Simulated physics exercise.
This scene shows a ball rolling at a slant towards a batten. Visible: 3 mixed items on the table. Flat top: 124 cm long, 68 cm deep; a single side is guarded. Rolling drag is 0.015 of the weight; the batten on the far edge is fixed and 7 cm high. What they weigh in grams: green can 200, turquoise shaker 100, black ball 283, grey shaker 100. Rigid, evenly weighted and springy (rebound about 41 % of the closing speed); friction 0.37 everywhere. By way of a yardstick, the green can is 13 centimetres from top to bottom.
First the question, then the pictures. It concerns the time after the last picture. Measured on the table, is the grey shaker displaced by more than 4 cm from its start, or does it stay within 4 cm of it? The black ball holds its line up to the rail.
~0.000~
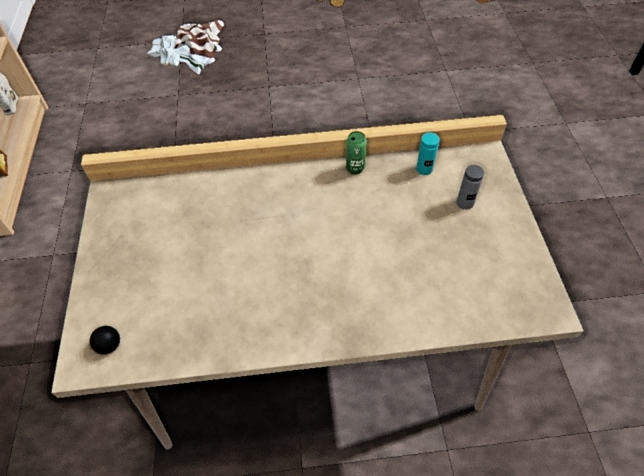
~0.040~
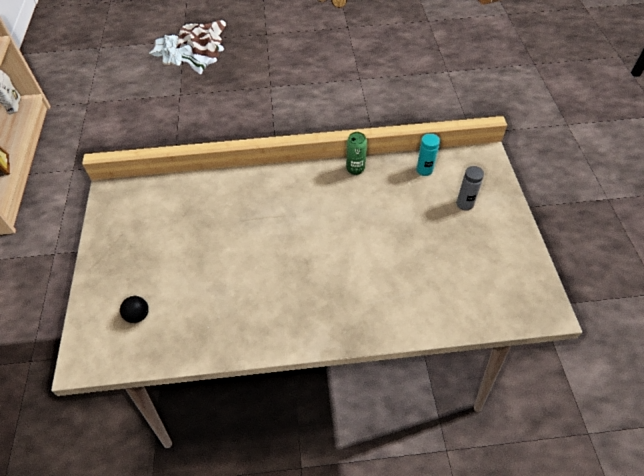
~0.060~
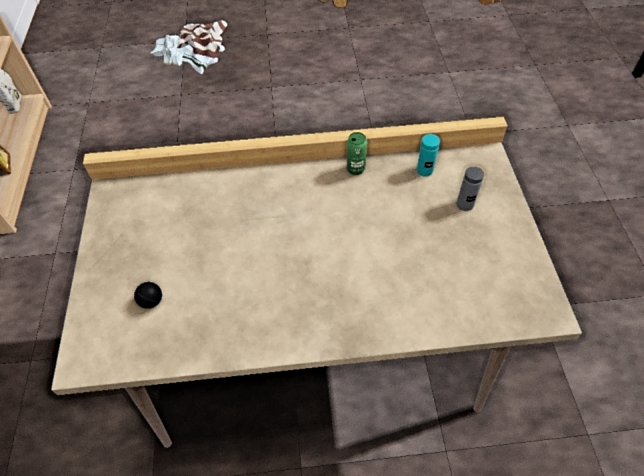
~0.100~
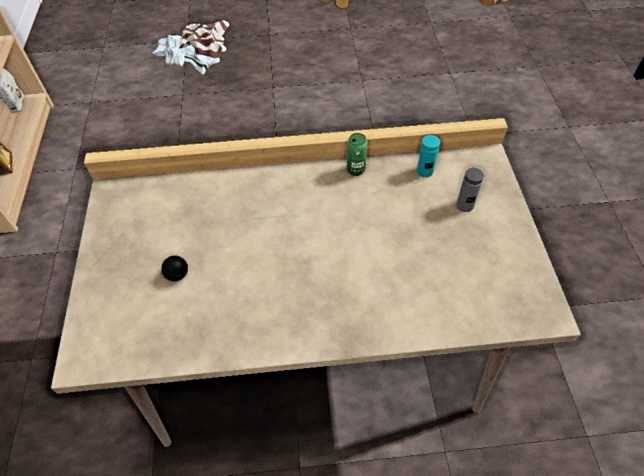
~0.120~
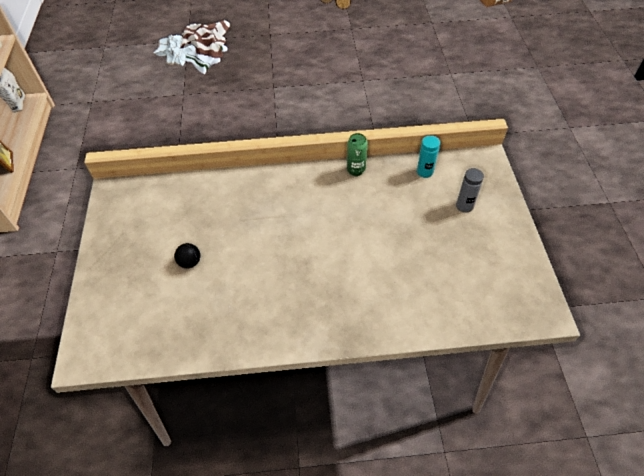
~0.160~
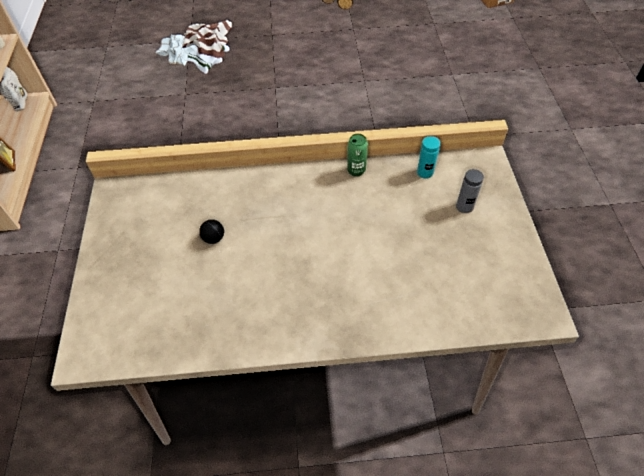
I expect it won't stay near the start.
After 0.76 s, black ball near (466, 192); grey shaker leaning 31° near (493, 198).
After 1.16 s, black ball near (550, 216); grey shaker now off the table.
By the end (1.6 s), off the table, grey shaker; the other 2 in place, give or take 4 cm.
